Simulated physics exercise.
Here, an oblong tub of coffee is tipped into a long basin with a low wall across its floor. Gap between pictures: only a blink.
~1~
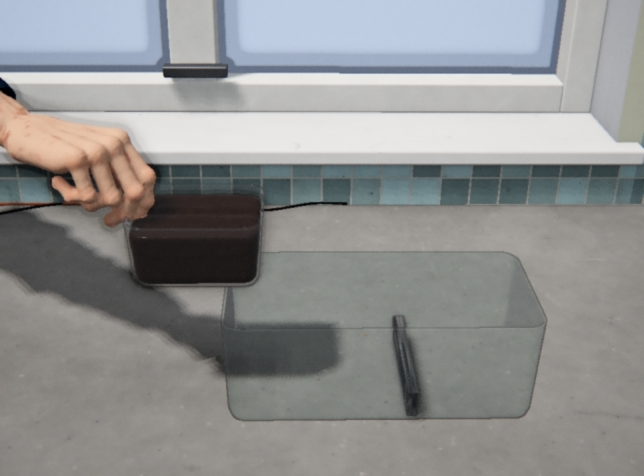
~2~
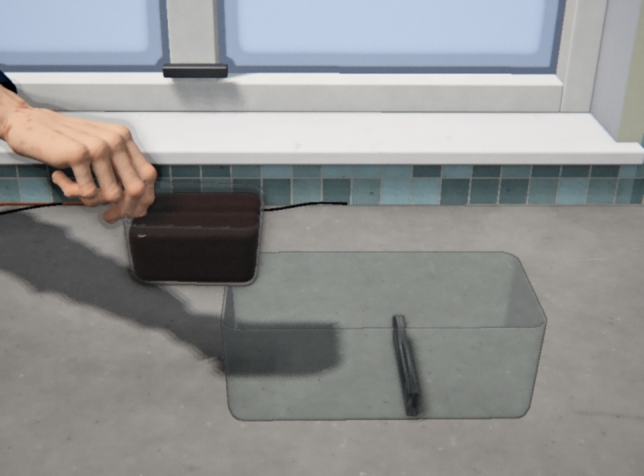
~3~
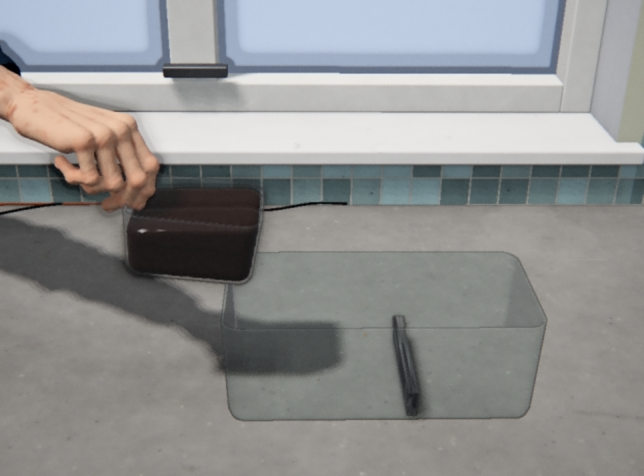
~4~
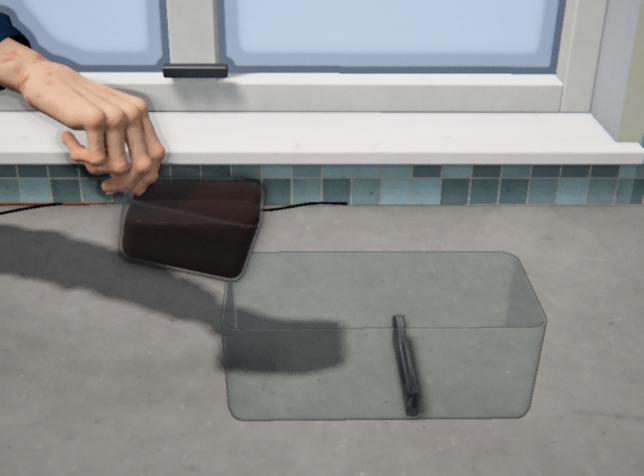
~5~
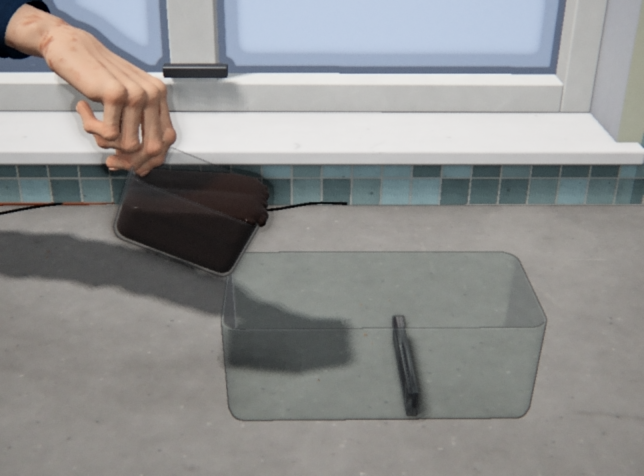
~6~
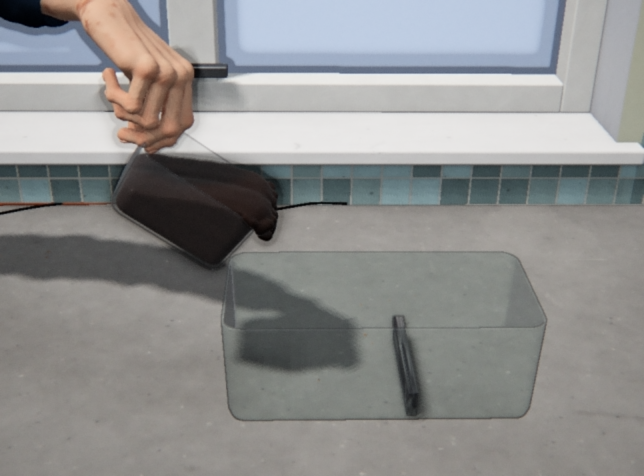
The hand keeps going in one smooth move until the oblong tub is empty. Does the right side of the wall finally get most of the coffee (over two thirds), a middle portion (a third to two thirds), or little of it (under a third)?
It gets little of it.
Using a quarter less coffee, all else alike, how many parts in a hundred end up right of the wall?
It comes to around 20 percent.
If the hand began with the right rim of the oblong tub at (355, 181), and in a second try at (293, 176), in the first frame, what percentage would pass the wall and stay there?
About 65 % the first time, about 45 % the second.
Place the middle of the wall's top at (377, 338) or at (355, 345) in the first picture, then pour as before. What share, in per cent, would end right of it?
Around 30 percent in try one and around 70 percent in try two.
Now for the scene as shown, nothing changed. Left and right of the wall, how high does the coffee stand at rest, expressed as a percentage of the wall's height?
On the left it's around 60 per cent; on the right, 30 per cent.
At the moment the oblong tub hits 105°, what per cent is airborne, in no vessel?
Roughly 55 in a hundred.
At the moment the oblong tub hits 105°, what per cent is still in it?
About 20 %.
A moment on, the oblong tub is tipped right over and 18 per cent is still to pour, 29 is left of the wall and 0 right of it.
Next, the oblong tub is tipped right over and 0 per cent is still to pour, 83 is left of the wall and 12 right of it.
Then the oblong tub is tipped right over and 0 per cent is still to pour, 75 is left of the wall and 17 right of it.
Later the oblong tub is tipped right over and 0 per cent is still to pour, 77 is left of the wall and 18 right of it.
In the end 74 per cent lies left of the wall, 21 right of it and 5 outside.
